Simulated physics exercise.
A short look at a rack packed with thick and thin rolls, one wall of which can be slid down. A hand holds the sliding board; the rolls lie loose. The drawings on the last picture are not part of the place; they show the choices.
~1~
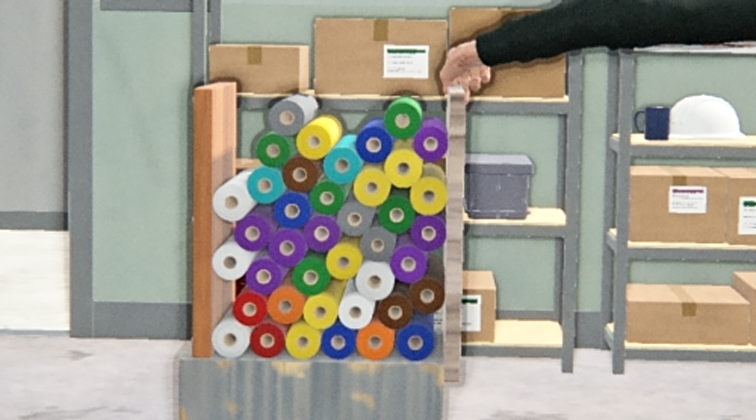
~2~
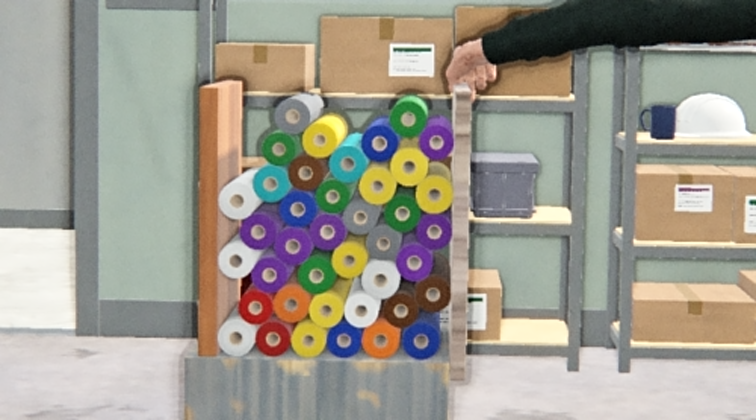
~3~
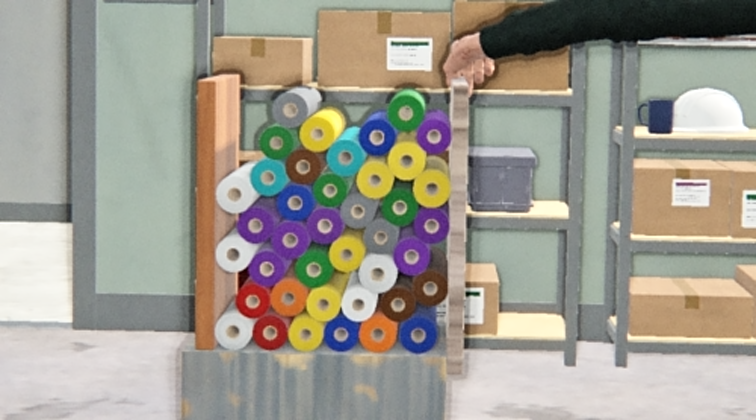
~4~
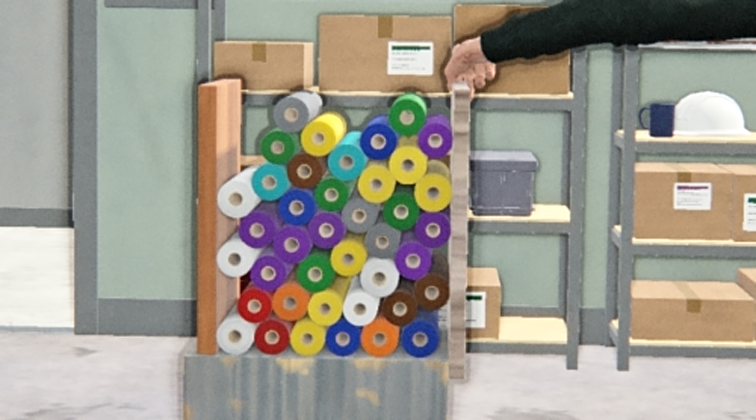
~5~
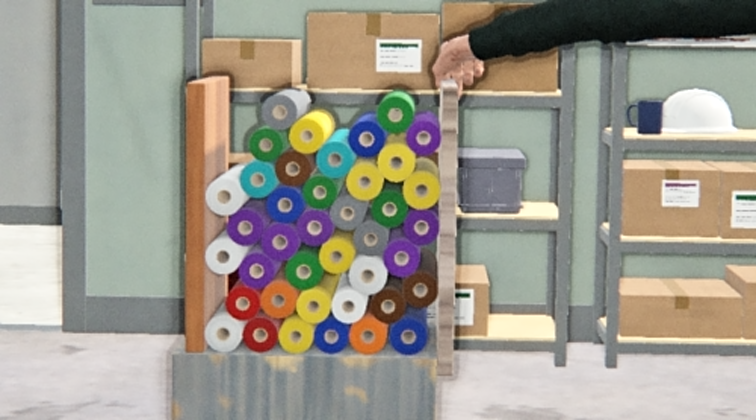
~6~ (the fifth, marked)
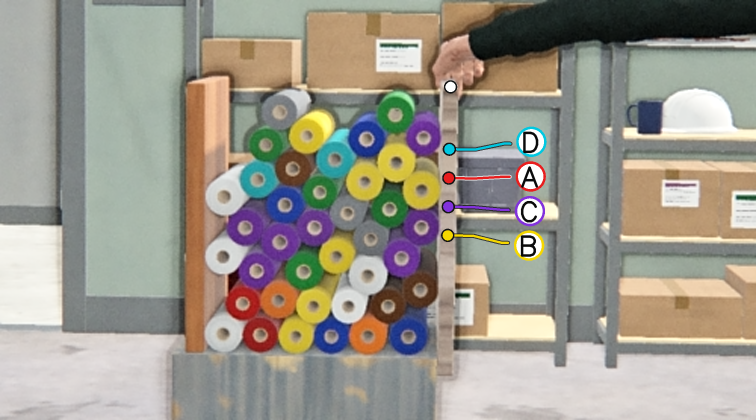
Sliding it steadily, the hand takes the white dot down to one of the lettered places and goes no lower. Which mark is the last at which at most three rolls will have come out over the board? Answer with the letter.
At most to C.
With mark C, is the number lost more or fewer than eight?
It loses fewer than eight.
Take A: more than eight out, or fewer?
It loses fewer than eight.
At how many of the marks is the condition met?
Three of them.
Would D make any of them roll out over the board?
At D: No.
On the marked copy, A at (449, 178); B at (448, 235); C at (449, 207); D at (450, 149); the white dot at (451, 87).
With C. Early on, top of the board (441, 142).
Further on, top of the board (440, 204).
At the end, top of the board (440, 206), two out over the board.
As for the rest, A none out over the board; B more than three out over the board; D none out over the board.
